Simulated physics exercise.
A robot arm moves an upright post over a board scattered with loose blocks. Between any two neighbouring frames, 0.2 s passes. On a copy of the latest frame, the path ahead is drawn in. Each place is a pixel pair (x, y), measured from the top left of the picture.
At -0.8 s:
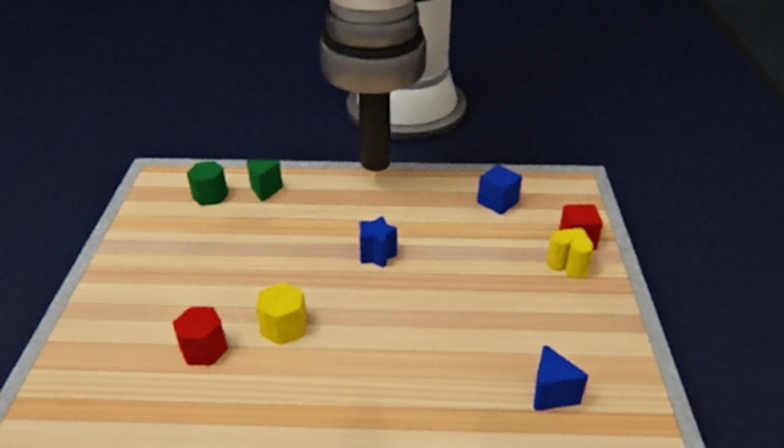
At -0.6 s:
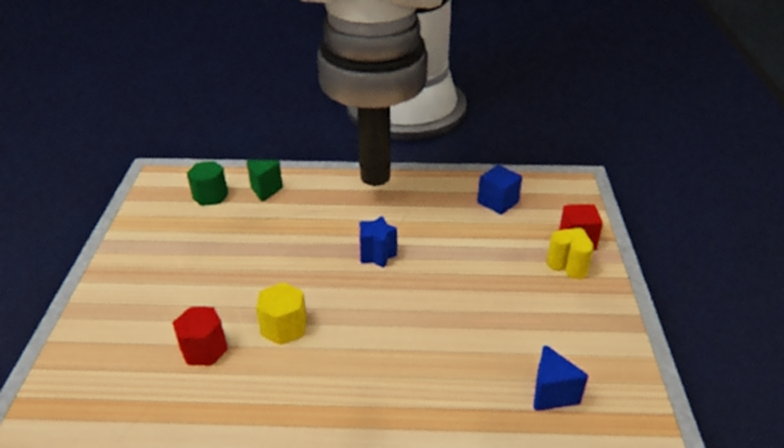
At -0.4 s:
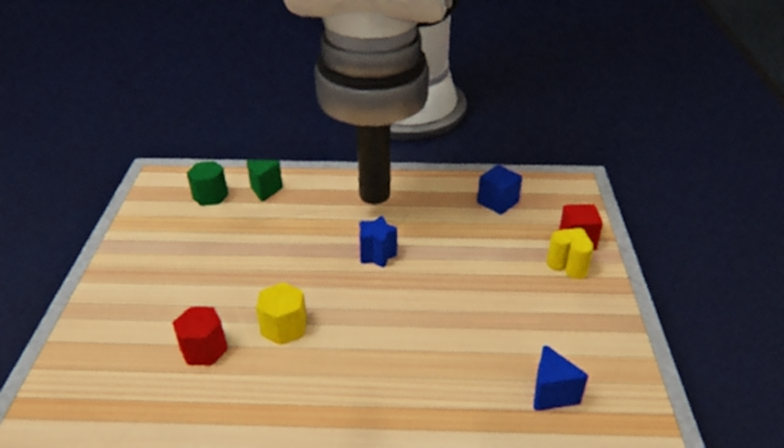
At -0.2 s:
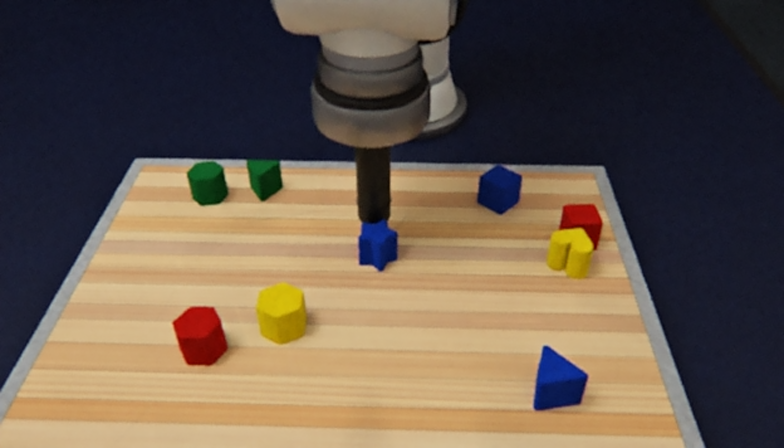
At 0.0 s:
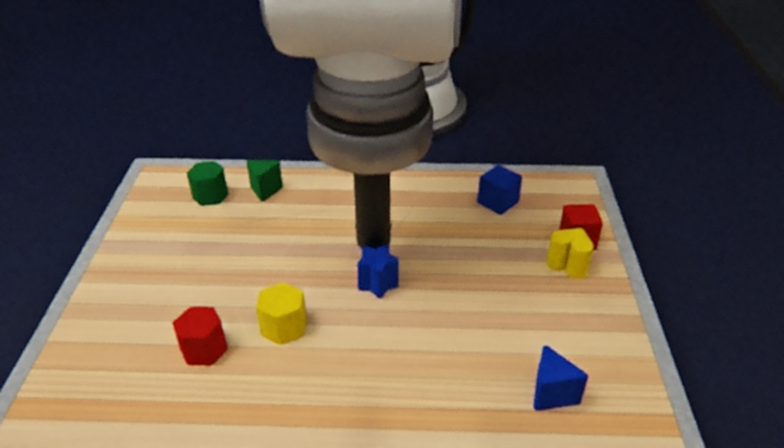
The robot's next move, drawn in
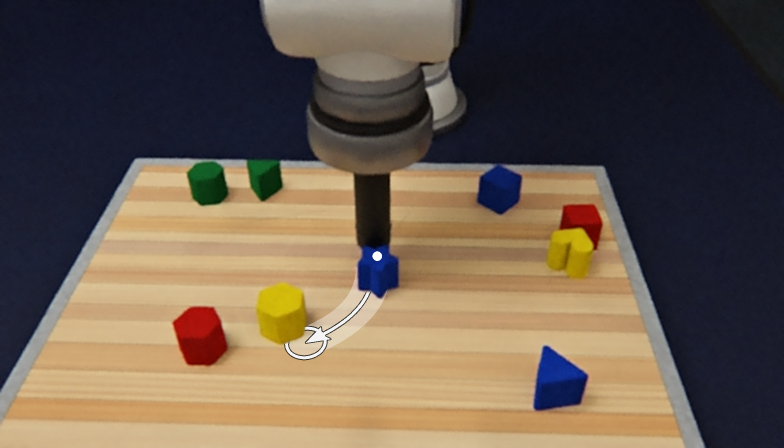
A robot arm moves its dark post down the board and pushes the blue star forward.
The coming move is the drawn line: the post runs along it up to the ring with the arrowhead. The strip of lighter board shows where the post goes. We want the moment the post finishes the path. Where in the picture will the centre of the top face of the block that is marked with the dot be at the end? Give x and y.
I'd guess (367, 313).
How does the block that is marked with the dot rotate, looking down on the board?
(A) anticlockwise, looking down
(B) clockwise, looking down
Option A.
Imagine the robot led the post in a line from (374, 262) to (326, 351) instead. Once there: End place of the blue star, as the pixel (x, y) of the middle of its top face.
Its top middle will sit at (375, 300).
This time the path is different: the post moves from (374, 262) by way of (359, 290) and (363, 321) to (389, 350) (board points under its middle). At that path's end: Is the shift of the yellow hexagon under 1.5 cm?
Yes - that is the case.
Drawn move, from (374, 262) via (369, 292) and (345, 321), ending at (306, 343); the dot is on the blue star.
The first path, step by step. One third of the way, post (367, 273); blue star (374, 289).
Two thirds of the way, post (343, 301); blue star (369, 311), turned 40° anticlockwise.
At the end, post (304, 323); red hexagon still; yellow hexagon (269, 299), turned 25° clockwise; blue star (367, 312), turned 45° anticlockwise.
